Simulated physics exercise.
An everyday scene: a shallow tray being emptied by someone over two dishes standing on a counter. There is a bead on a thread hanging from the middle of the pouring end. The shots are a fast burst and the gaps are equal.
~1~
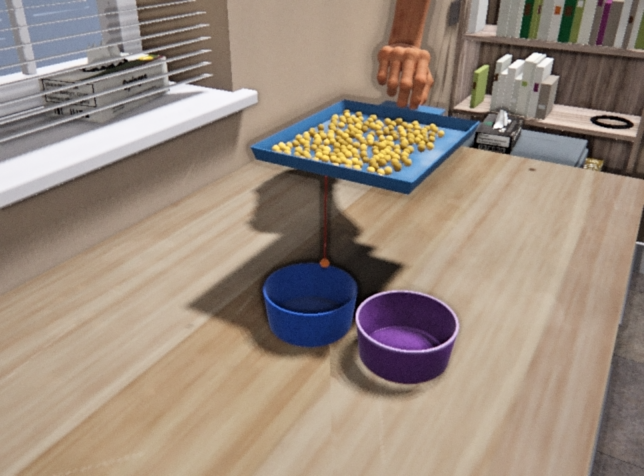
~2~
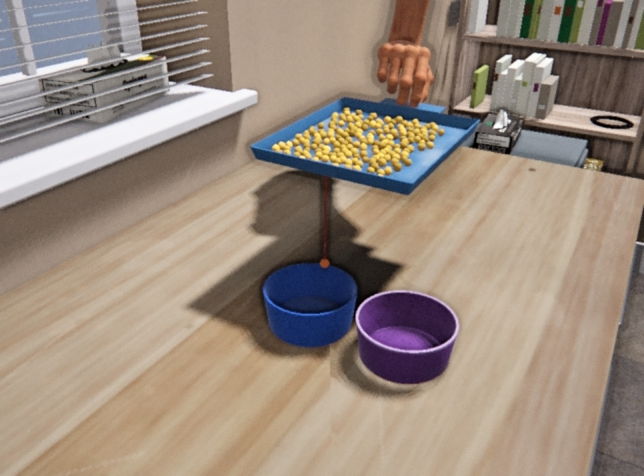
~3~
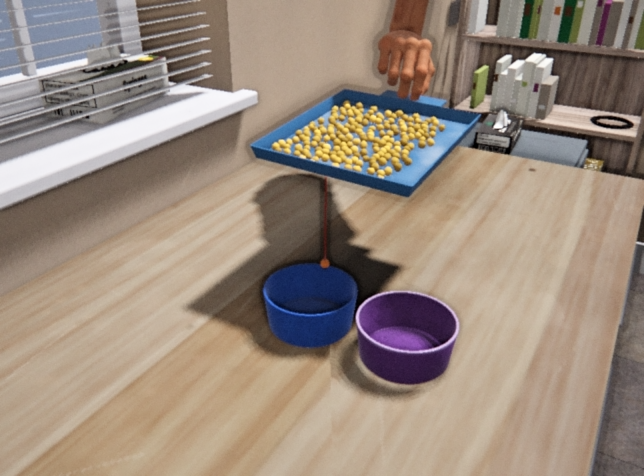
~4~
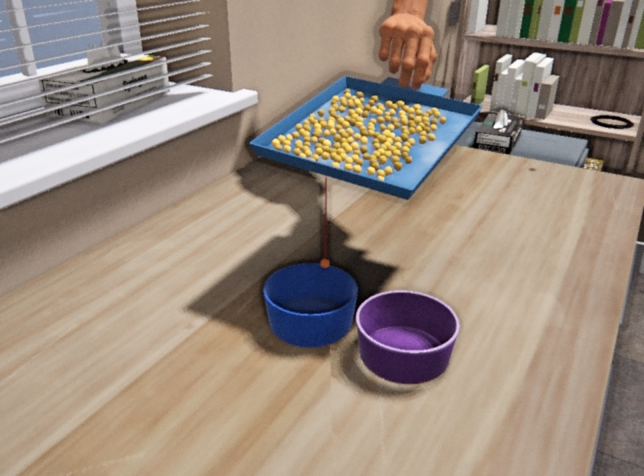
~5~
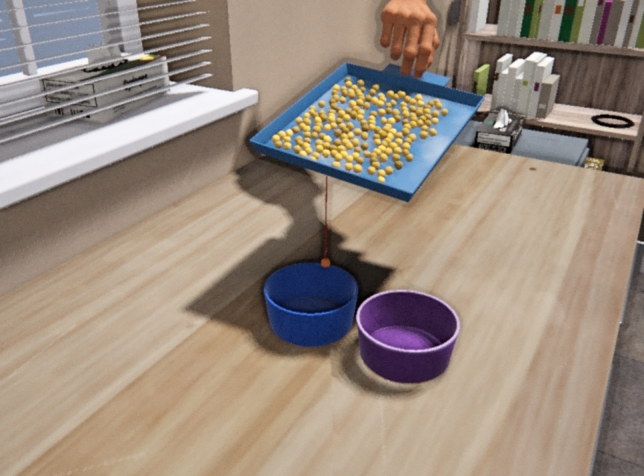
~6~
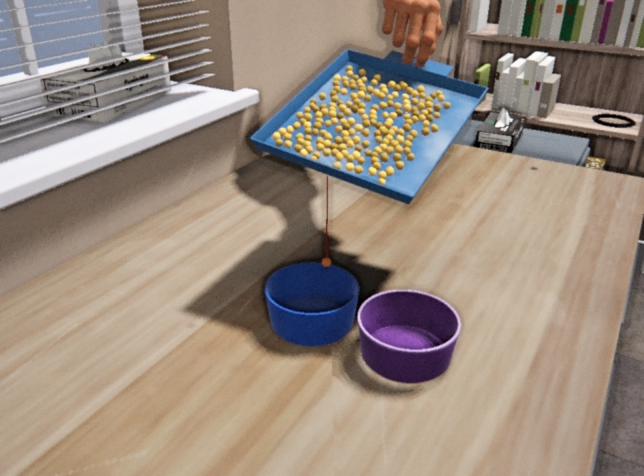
A blue tray of small yellow balls tilting gradually as a hand raises its far side above blue and purple bowls.
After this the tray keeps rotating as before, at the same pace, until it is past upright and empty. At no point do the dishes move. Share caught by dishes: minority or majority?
Majority.
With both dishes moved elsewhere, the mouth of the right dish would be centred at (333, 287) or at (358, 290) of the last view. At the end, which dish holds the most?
Try 1: The rightmost dish; try 2: The rightmost dish.
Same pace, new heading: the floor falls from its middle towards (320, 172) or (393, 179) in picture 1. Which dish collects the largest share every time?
Outcome by order - one: Left side; two: Right side.
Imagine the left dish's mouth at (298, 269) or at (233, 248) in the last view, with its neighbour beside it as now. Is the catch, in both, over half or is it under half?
Beyond half, then short of half.
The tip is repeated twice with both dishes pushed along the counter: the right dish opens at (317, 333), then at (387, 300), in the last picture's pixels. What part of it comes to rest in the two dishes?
It comes to roughly 10 per cent in one try and roughly 80 per cent in the next.
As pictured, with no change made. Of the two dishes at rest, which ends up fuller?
That's the right side.
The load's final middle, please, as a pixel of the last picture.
The centre comes to rest near (380, 336).
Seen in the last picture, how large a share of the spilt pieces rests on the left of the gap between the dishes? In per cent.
I'd put it at around 30 per cent.
Just after the last frame, tray tipped steeply; almost all on the tray; just a few in the air.
A moment on, tray tipped right over; the larger part on the tray; about a tenth in the right dish; just a few in the left dish; just a few outside both.
Further on, tray tipped past a quarter turn; roughly half in the right dish; roughly a quarter in the left dish; roughly a quarter outside both.
When it is over, tray tipped past a quarter turn; roughly half in the right dish; roughly a quarter in the left dish; roughly a quarter outside both.
